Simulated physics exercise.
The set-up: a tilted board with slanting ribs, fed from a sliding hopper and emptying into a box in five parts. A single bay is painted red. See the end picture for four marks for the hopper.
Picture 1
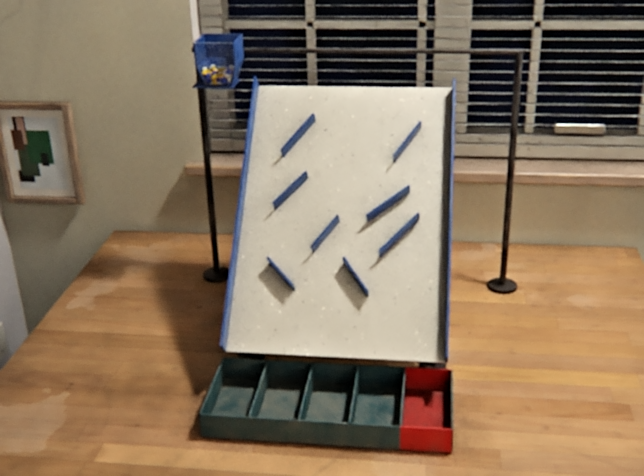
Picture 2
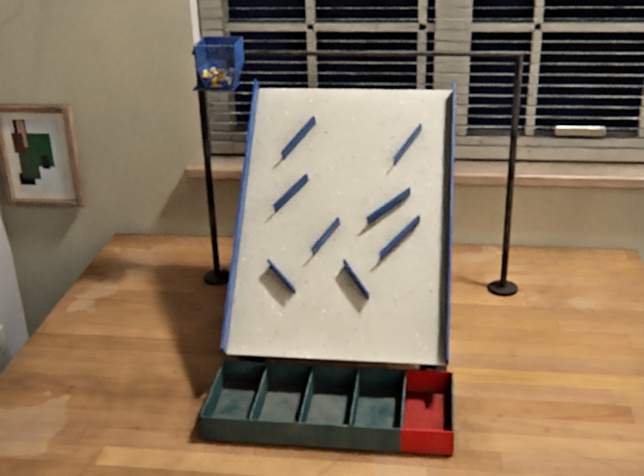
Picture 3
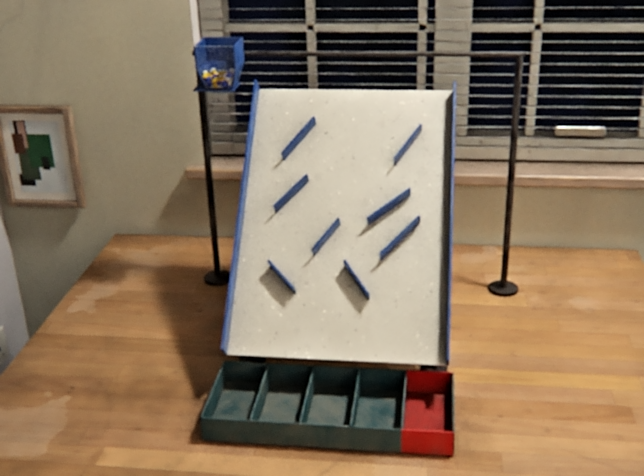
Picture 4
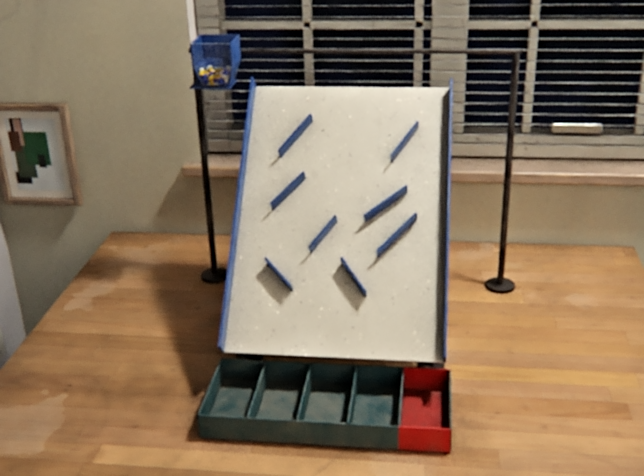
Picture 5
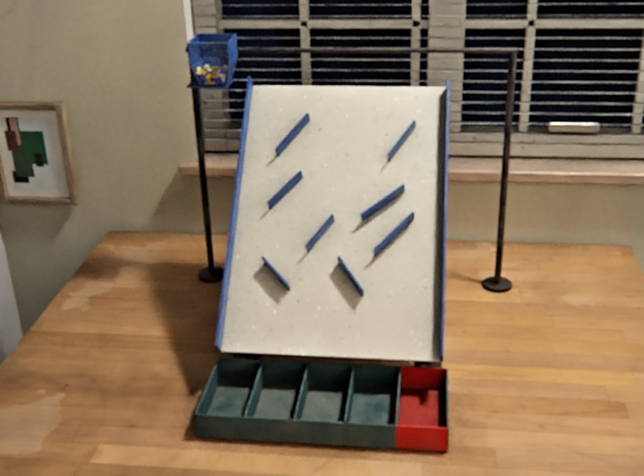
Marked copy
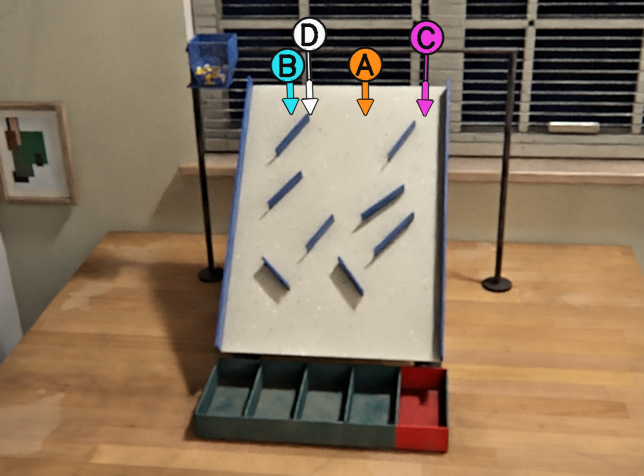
A tilted board with slanted blue ribs stands still above a green and red box.
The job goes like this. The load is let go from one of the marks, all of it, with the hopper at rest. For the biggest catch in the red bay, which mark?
The answer is mark C.
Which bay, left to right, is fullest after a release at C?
It is the fifth one.
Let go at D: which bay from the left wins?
The first from the left.
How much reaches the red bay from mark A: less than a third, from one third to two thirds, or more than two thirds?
Less than a third.
On the marked copy, mark A meets the board at (365, 109); mark B meets the board at (291, 108); mark C meets the board at (424, 110); mark D meets the board at (310, 108).
For mark A, about a tenth in the red bay, the larger part in other bays.
For mark B, just a few in the red bay, the larger part in other bays, about a tenth outside the box.
For mark C, roughly two thirds in the red bay, roughly a quarter in other bays, about a tenth outside the box.
For mark D, about a tenth in the red bay, the larger part in other bays, about a tenth outside the box.
